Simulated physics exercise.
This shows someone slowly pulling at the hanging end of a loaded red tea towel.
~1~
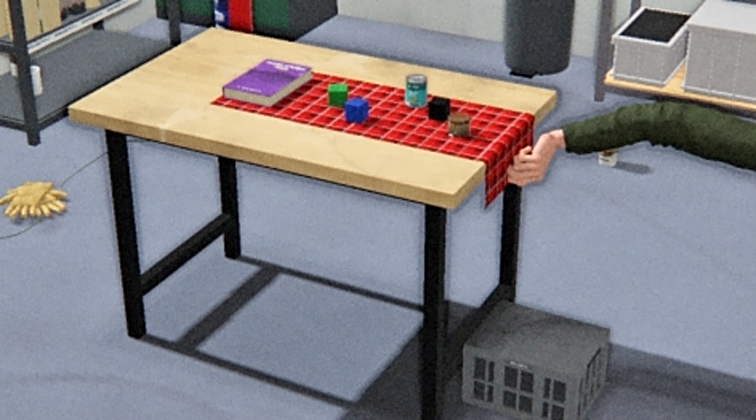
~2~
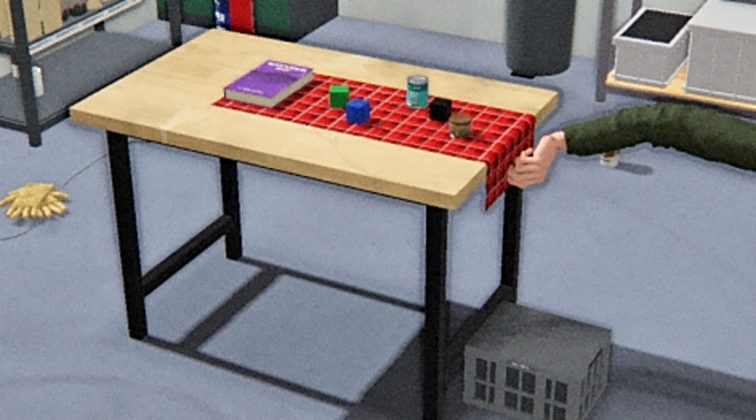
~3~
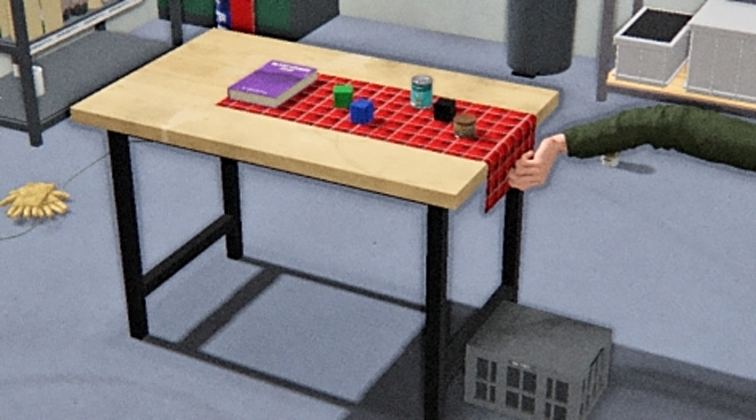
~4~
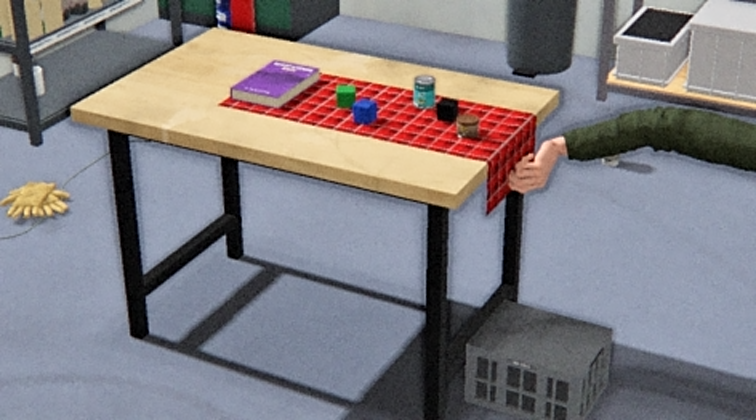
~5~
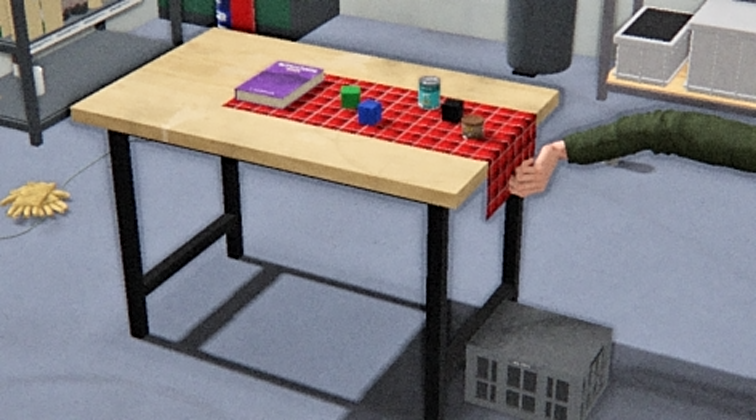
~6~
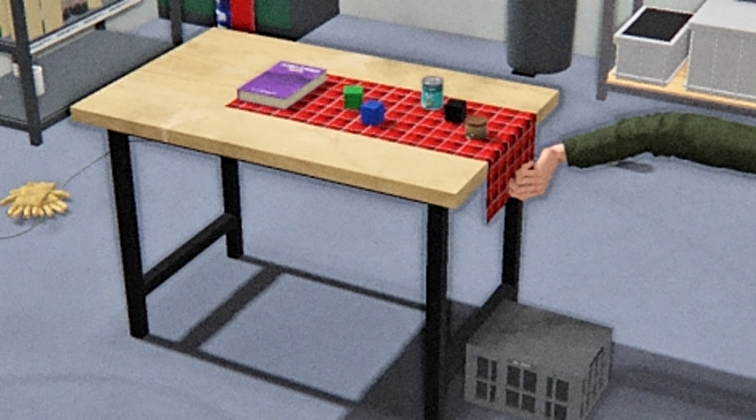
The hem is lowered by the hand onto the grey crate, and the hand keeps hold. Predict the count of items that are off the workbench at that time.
I'd say the tally of dropped things is a set of four in the end.
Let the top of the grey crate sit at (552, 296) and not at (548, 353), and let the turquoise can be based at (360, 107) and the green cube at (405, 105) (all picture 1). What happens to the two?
In the end the turquoise can is still on top and the green cube is still on top.
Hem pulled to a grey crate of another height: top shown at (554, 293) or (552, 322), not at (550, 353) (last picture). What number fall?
Then 2 and 3.
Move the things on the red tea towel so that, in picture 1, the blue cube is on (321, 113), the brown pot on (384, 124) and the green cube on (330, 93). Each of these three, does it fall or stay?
The blue cube stays put, the brown pot ends up off, the green cube stays put.
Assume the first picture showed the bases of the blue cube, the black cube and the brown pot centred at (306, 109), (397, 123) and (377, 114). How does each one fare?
Blue cube kept, black cube dropped, brown pot dropped.
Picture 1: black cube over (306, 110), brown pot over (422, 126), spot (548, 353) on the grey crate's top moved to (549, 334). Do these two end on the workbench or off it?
Looks like the black cube hangs in there, and the brown pot ends up down.
Early on, hem near (510, 277); brown pot and black cube gone.
Midway, hem on the crate; brown pot, black cube, turquoise can and blue cube gone.
Finally, hem on the crate; brown pot, black cube, turquoise can and blue cube gone. The count of fallen things is four.
